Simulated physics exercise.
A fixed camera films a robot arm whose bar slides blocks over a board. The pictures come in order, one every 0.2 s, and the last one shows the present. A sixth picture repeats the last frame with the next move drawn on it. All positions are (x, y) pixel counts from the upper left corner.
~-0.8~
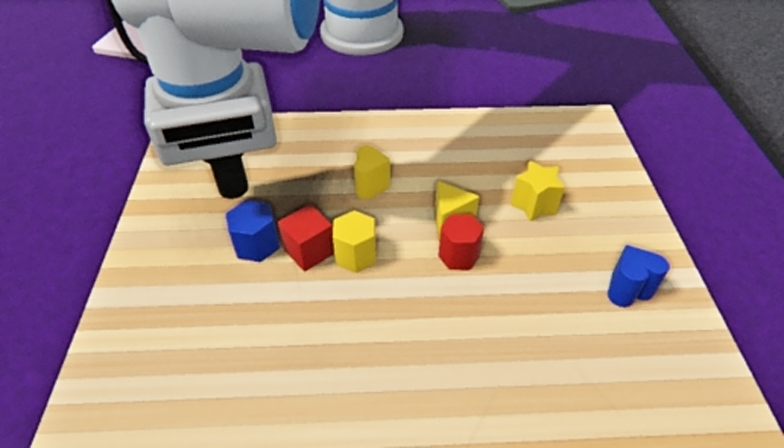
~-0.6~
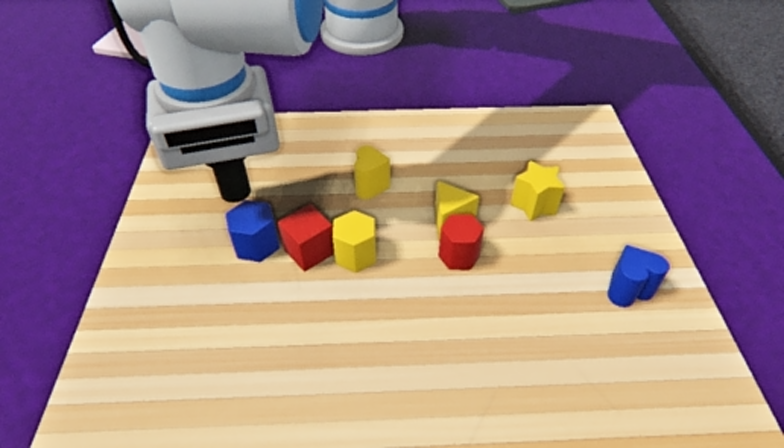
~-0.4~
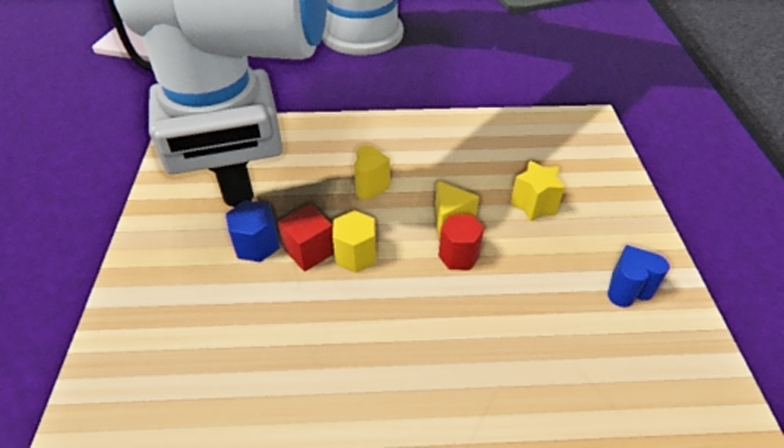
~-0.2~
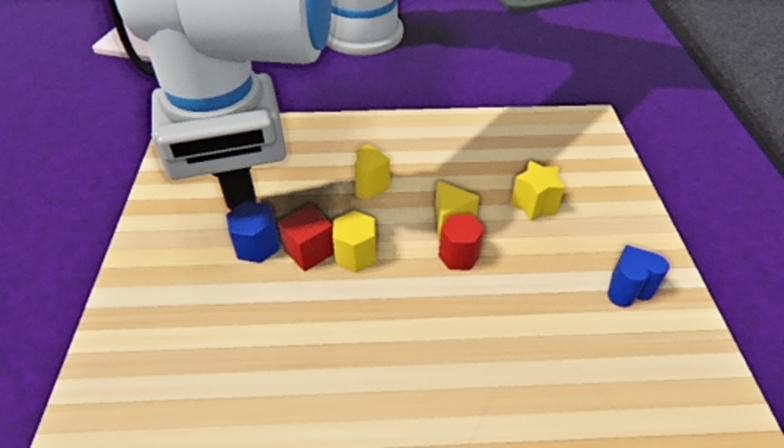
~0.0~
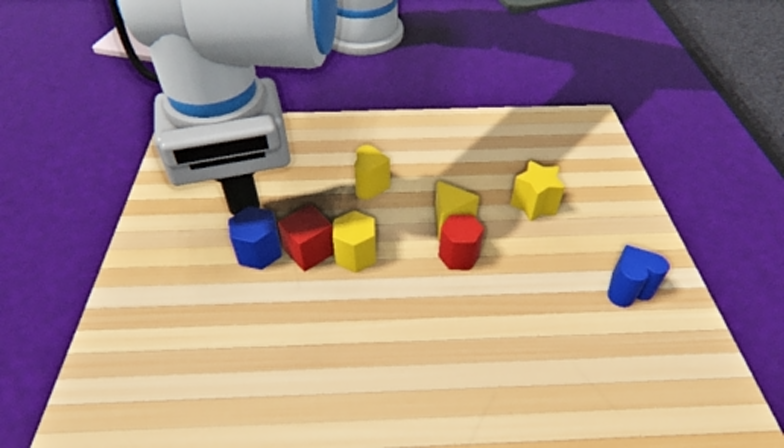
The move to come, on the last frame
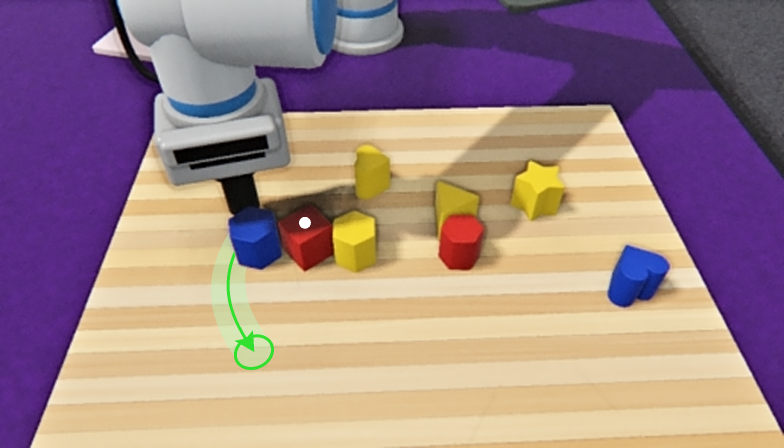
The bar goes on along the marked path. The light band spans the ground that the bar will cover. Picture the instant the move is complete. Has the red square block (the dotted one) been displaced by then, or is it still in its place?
By then it is still where it was.
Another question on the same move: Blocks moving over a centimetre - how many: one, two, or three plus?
Looking at the path, I think only one of the blocks ends up more than 1 cm away.
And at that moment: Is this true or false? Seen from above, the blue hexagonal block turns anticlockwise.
It is true.
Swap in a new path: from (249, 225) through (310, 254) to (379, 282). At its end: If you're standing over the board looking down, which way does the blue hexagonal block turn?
It turns clockwise.
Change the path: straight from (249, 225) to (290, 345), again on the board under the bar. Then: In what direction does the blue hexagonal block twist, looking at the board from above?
With the clock.
Drawn move, from (249, 225) through (231, 264) and (231, 308) to (254, 352); the dot is on the red square block.
On the path given first. One third of the way, bar at (225, 247); blue hexagonal block at (260, 243), turned 30° anticlockwise.
Two thirds of the way, bar at (225, 291); blue hexagonal block at (262, 246), turned 45° anticlockwise.
At the end, bar at (248, 336); blue hexagonal block at (262, 246), turned 45° anticlockwise; red square block still.
